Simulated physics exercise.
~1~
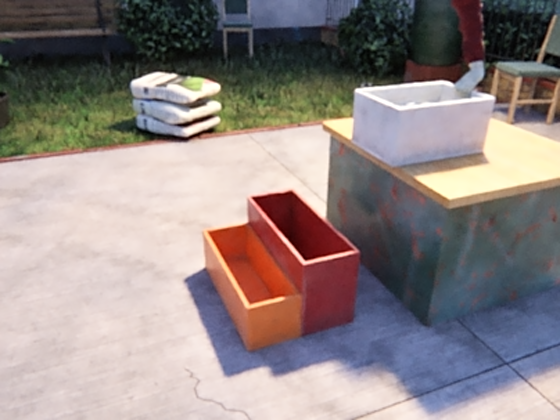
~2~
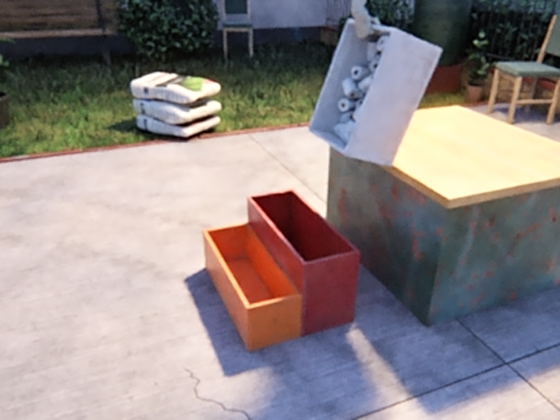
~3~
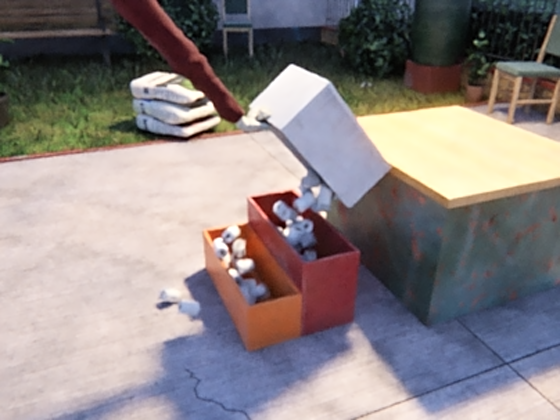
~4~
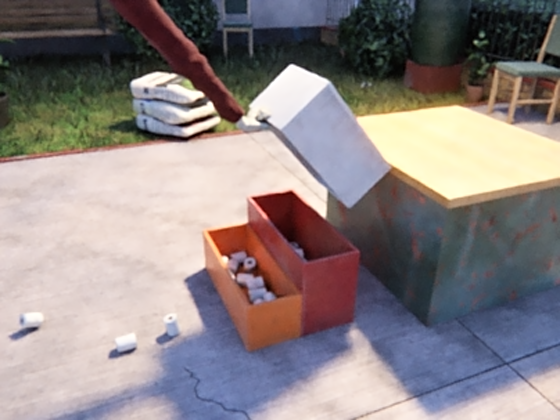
An arm in a dark red sleeve handles a white crate on a yellow-topped bench at the right of a paved yard, seen from above by a still camera. Below to the left sit an empty red bin and, beyond it, an orange tub, with white sacks stacked on the grass behind. The crate lifts and tips leftward, showing small white paper rolls inside. It turns further until its mouth points down, and rolls tumble into both containers. A few overshoot the orange tub, and three end on the paving at left, while the crate stays tilted overhead.
